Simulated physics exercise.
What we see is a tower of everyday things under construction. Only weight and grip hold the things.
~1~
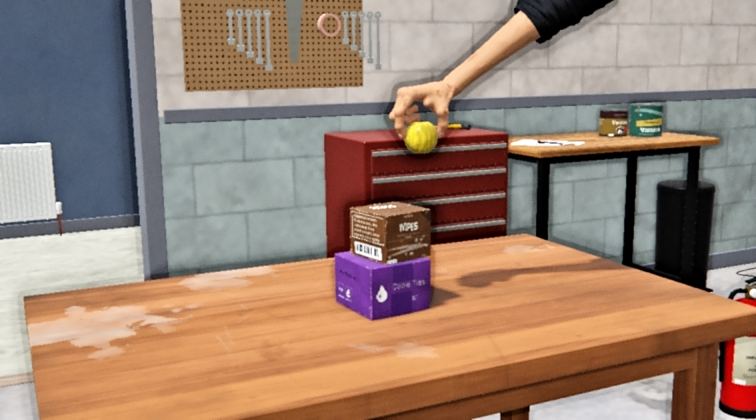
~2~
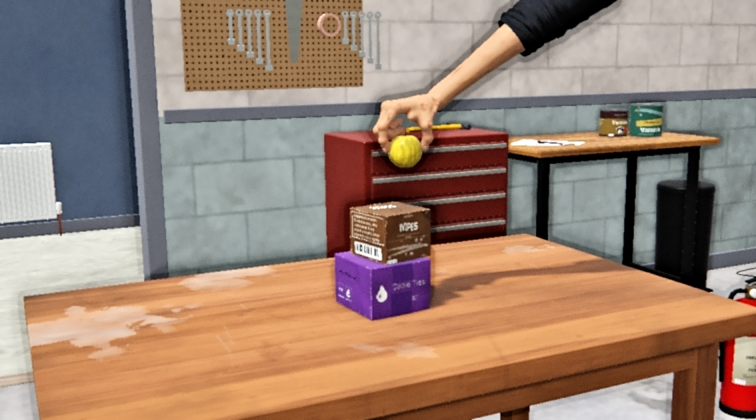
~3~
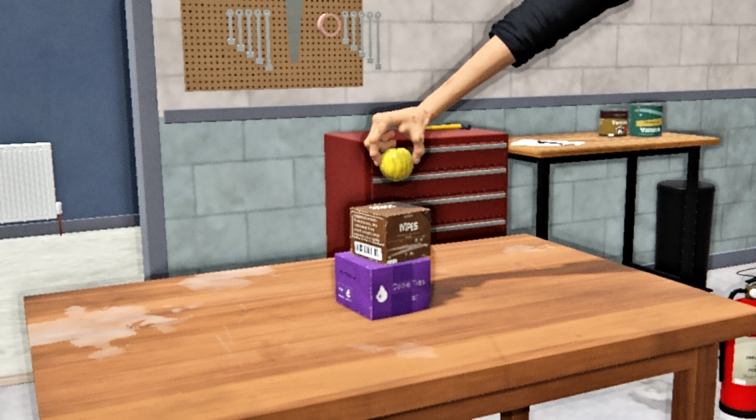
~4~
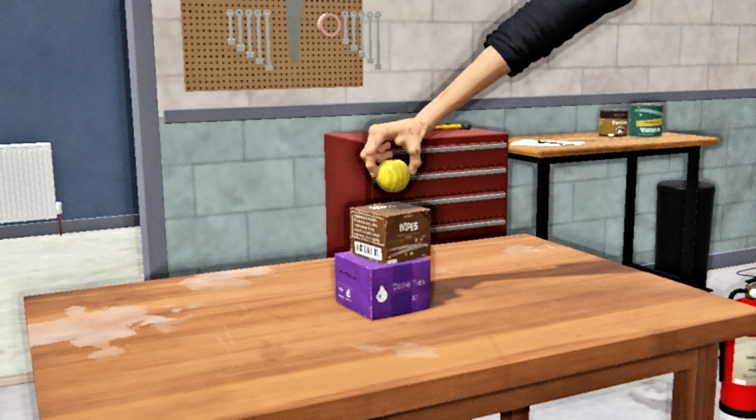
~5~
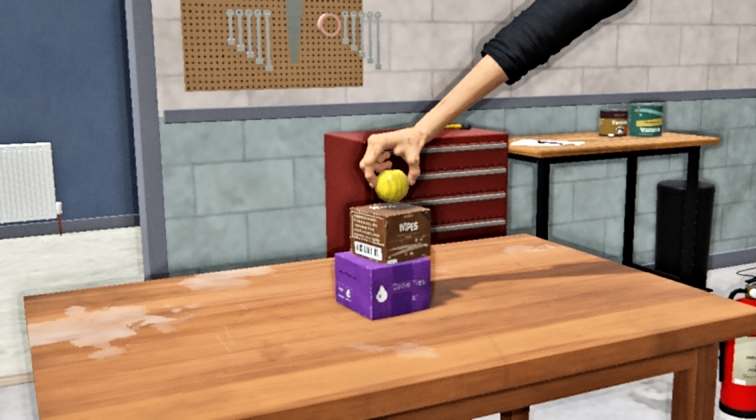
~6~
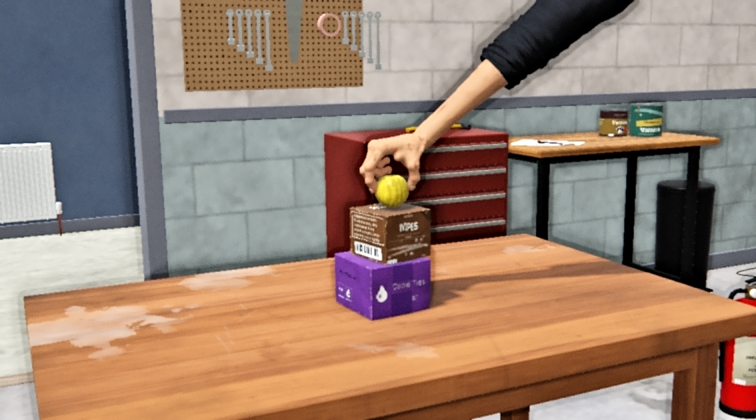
To begin with, a hand holds a yellow apple above a brown box stacked on a purple box on a wooden table. The arm, reaching in from the upper right, moves the apple left and down, then lowers it more slowly until it sits on top of the brown box, under the hand.
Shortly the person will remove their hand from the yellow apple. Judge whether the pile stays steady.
The pile copes with it, I'd say.
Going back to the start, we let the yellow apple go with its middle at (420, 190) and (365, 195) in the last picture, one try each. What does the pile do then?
Case 1: Collapse. Case 2: Stable.
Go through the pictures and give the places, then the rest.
The first frame shows still above its spot; yellow apple (421, 137); purple box (382, 281).
The second frame shows still above its spot; yellow apple (405, 151); purple box (382, 281).
The third frame shows still above its spot; yellow apple (396, 164); purple box (382, 281).
The fourth frame shows still above its spot; yellow apple (393, 175); purple box (382, 281).
The fifth frame shows still above its spot; yellow apple (392, 186); purple box (382, 281).
The sixth frame shows in place under the hand; yellow apple (392, 191); purple box (382, 281).
Then, 0.20 s on from there, no change.
Then, 0.60 s on from there, yellow apple resting near (392, 191).
In the end, all 3 unmoved. At the end, from the last picture's camera, yellow apple near (392, 191). The pile stays up.
